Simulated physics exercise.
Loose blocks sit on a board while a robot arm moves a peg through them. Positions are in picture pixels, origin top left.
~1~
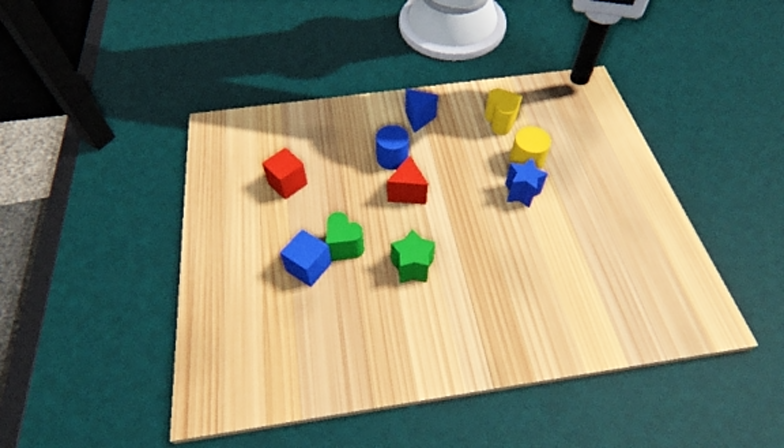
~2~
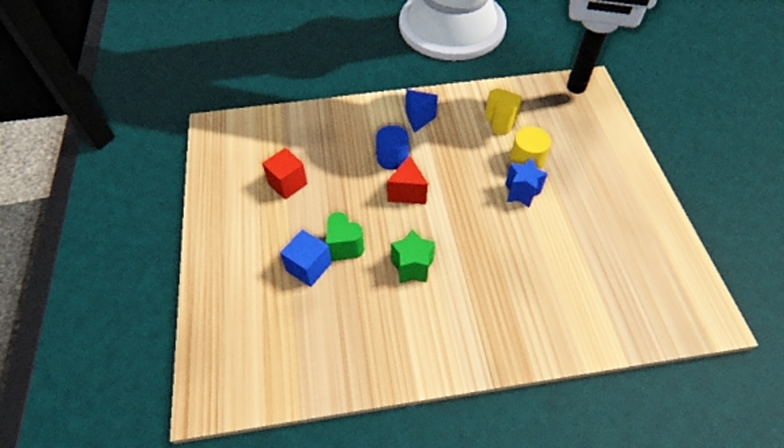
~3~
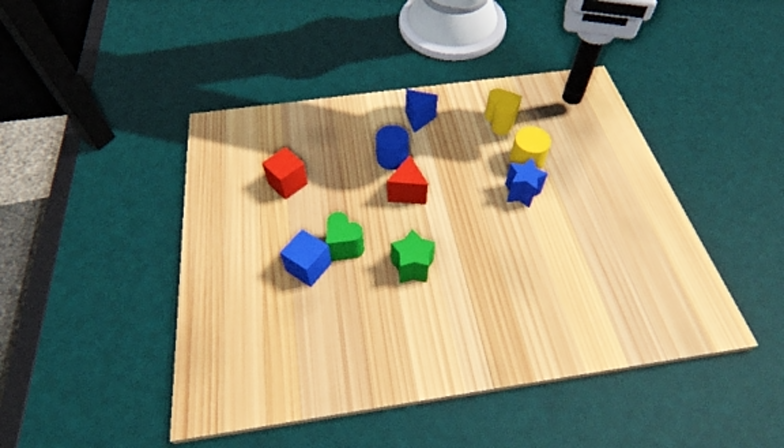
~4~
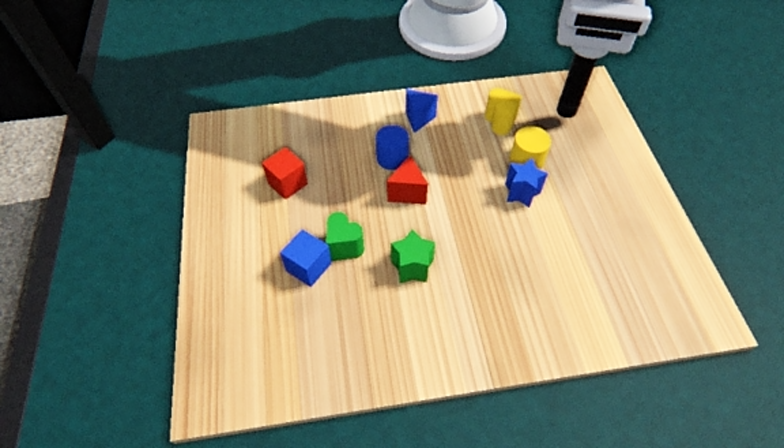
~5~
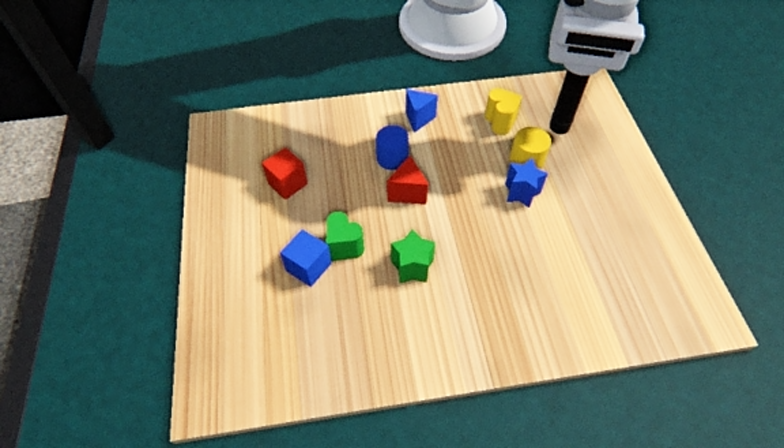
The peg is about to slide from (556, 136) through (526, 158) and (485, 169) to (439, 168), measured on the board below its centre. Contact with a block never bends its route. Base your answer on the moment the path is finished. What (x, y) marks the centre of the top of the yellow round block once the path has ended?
The answer is (482, 172).
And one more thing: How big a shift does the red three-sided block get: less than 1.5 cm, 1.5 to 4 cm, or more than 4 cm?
Up to 1.5 cm.
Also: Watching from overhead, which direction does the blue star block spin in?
Rotation: Counter-clockwise.
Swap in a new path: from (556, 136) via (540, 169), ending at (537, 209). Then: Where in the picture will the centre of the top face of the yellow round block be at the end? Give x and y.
By then it is at (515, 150).
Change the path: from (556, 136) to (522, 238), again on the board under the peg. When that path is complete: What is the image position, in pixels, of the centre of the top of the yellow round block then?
The middle of its top is at (521, 146).
On the path given first. One third of the way, peg (528, 149); blue star block (528, 175); yellow round block (514, 152).
Two thirds of the way, peg (486, 161); blue star block (526, 178), turned 30° anticlockwise; yellow round block (484, 170).
At the end, peg (440, 160); red three-sided block still; blue star block (526, 178), turned 30° anticlockwise; yellow round block (482, 172).
